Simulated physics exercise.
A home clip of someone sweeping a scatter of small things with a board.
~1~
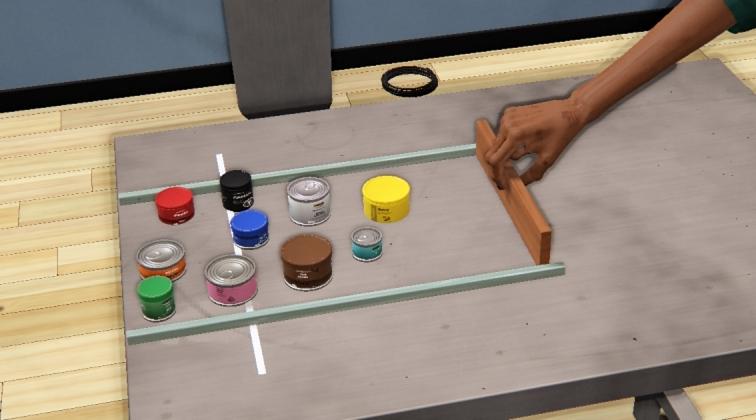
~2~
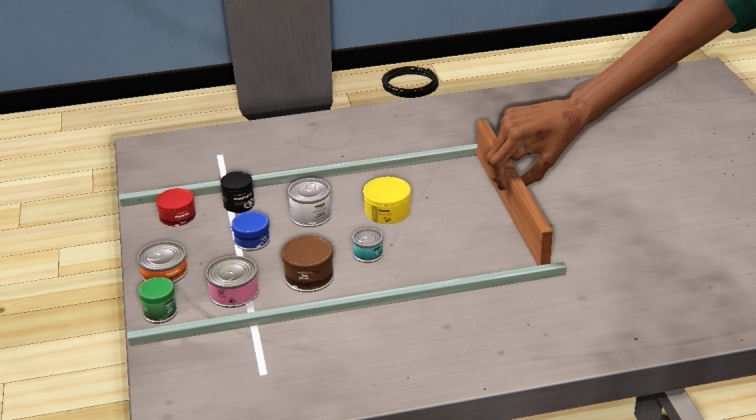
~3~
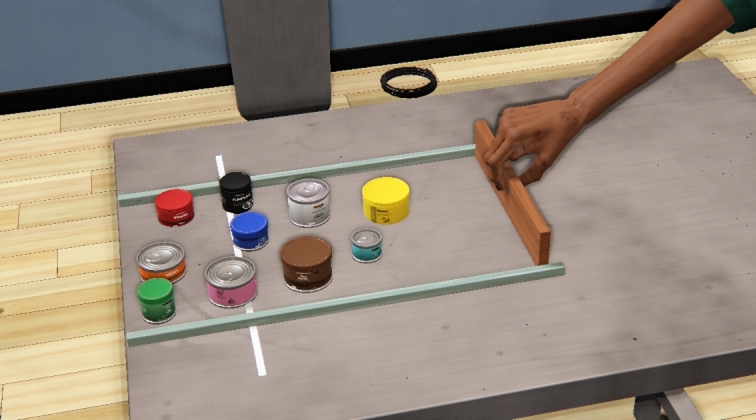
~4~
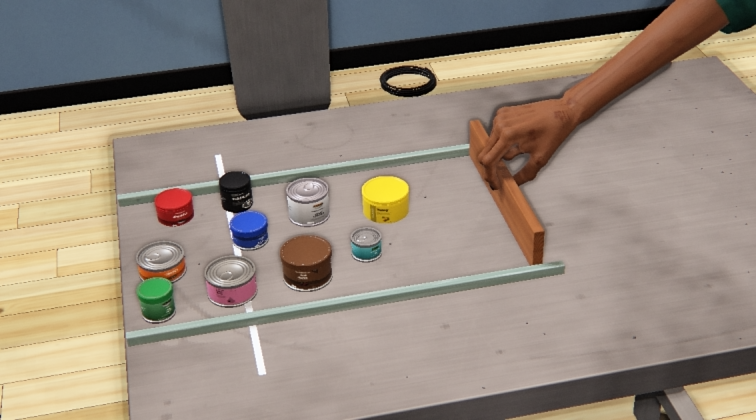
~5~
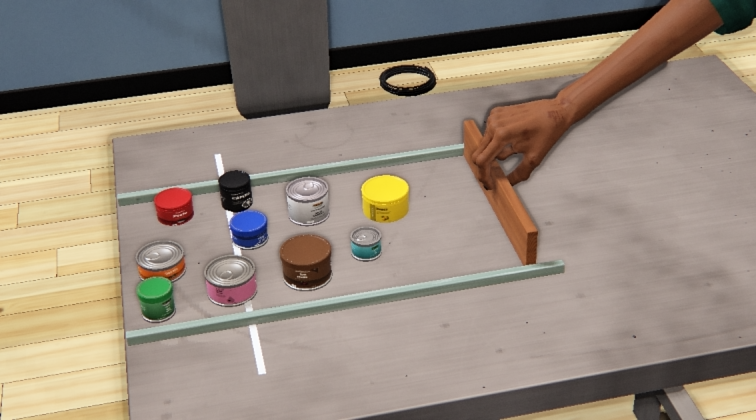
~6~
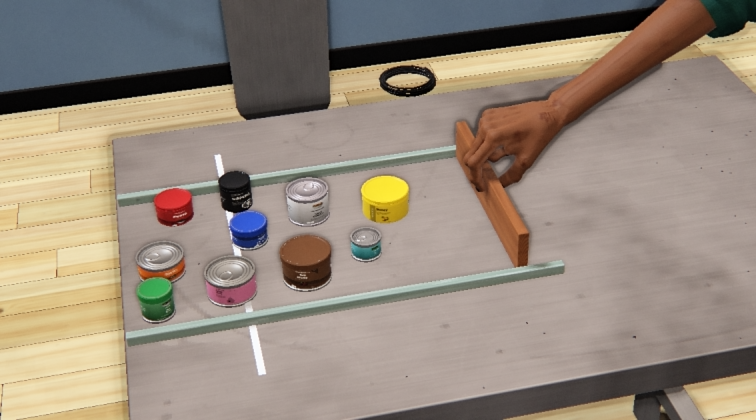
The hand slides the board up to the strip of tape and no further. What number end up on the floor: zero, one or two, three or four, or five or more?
In the end the number that fall off is zero.
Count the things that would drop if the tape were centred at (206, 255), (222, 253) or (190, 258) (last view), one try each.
Down on the floor: 2, 1 and 3.
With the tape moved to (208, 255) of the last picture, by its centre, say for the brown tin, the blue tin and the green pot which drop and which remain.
The brown tin holds on, the blue tin remains up, the green pot is lost.
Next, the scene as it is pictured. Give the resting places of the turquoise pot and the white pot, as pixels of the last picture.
The turquoise pot stops around (225, 260); the white pot around (190, 209).
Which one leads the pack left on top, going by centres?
The green pot ends nearest.
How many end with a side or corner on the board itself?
That makes 4.
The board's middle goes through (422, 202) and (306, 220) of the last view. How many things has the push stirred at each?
First 0, then 6.
Soon after, none off yet; green pot at rest near (157, 300); orange tin at rest near (161, 264); red tub at rest near (174, 208).
At rest, the number that fall off is zero.
